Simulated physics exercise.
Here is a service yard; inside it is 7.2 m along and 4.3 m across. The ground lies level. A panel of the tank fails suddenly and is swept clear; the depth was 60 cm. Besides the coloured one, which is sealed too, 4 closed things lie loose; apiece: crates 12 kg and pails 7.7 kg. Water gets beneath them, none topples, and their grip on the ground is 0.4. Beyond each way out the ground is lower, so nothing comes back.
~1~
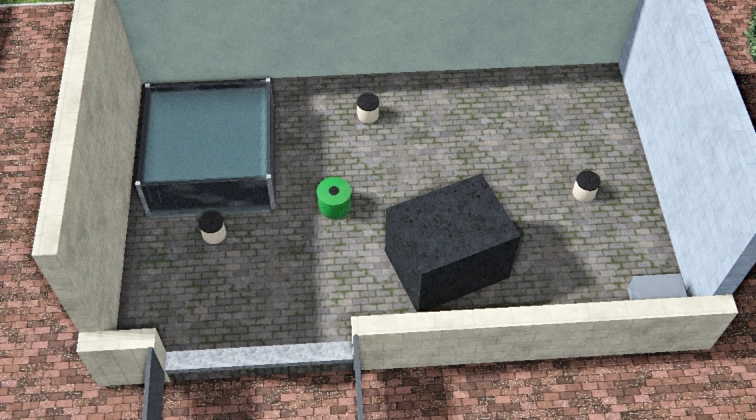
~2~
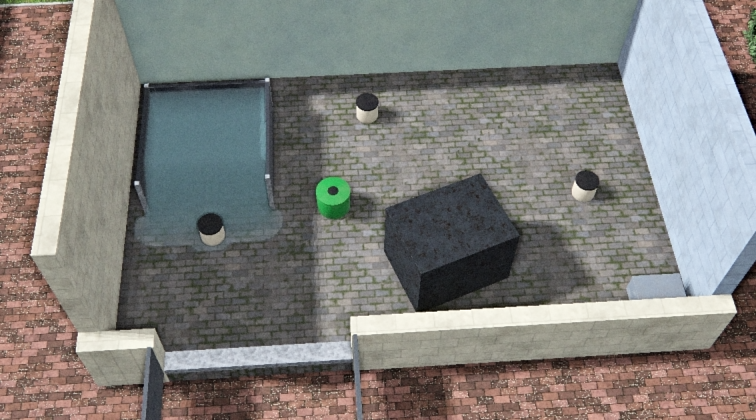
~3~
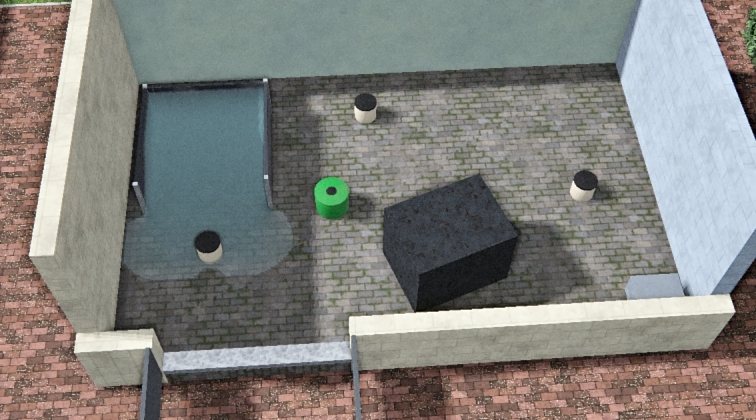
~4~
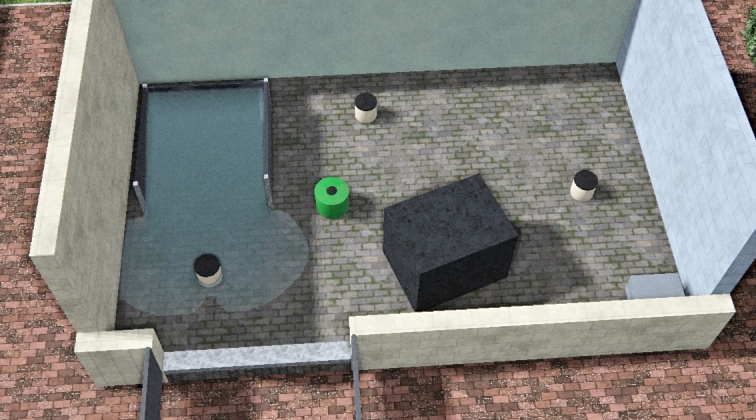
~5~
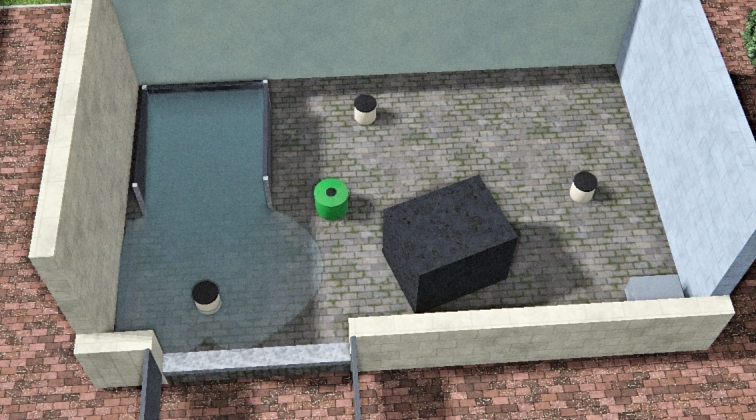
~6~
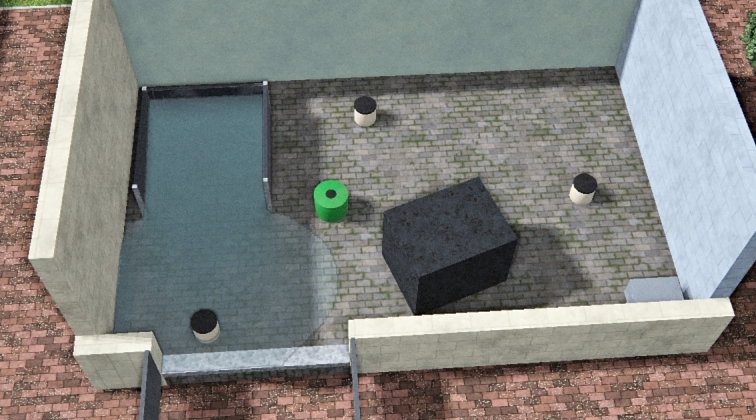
Water spread out from a glass-sided tank in the left corner of a walled yard, carrying a small black-topped pail toward the front opening, while the green tub and the big dark block stayed put.
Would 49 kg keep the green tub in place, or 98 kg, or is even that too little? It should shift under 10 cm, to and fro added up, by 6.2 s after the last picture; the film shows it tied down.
For it, the smaller load will do.
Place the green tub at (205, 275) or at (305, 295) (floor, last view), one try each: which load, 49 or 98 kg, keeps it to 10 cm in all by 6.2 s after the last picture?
In turn: Only the larger holds; either load holds.
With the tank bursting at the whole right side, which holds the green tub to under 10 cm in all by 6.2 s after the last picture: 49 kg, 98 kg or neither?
In that case only the larger load is enough.
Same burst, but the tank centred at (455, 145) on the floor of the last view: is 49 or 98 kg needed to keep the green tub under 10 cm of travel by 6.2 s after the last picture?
In that case the lower weight is enough.
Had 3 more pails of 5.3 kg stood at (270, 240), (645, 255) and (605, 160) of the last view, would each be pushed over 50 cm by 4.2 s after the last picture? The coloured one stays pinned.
In turn: More, less, less.
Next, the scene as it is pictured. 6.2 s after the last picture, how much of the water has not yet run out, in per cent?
Some 36 per cent remains.
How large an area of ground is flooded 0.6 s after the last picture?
Roughly 9.5 m2.
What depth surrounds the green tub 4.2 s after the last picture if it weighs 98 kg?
About 0 cm.
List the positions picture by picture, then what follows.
The first frame shows the green tub at (334, 191), on the bottom; 2.6 m2 under water; 0 of 5 have shifted.
The second frame shows the green tub at (333, 191), on the bottom; 3.5 m2 under water; 0 of 5 have shifted.
The third frame shows the green tub at (332, 191), on the bottom; water covers 4.5 m2; 1 of 5 have shifted.
The fourth frame shows the green tub at (332, 191) rests on the ground; 5.7 m2 under water; 1 of 5 have shifted.
The fifth frame shows the green tub at (331, 192) rests on the ground; 7.1 m2 under water; 1 of 5 have shifted.
The sixth frame shows the green tub at (331, 194), on the bottom; 8.1 m2 under water; 1 of 5 have shifted.
Then, 0.6 s after the last picture the green tub would be 0 cm from its start with 49 kg and 0 cm from its start with 98 kg; 0 cm of water round it then.
Then, 2.3 s after the last picture the green tub would be 0 cm from its start with 49 kg and 0 cm from its start with 98 kg; 0 cm of water round it then.
Then, 4.2 s after the last picture the green tub would be 0 cm from its start with 49 kg and 0 cm from its start with 98 kg; 0 cm of water round it then.
Then, 6.2 s after the last picture the green tub would be 0 cm from its start with 49 kg and 0 cm from its start with 98 kg; 1 cm of water round it then.
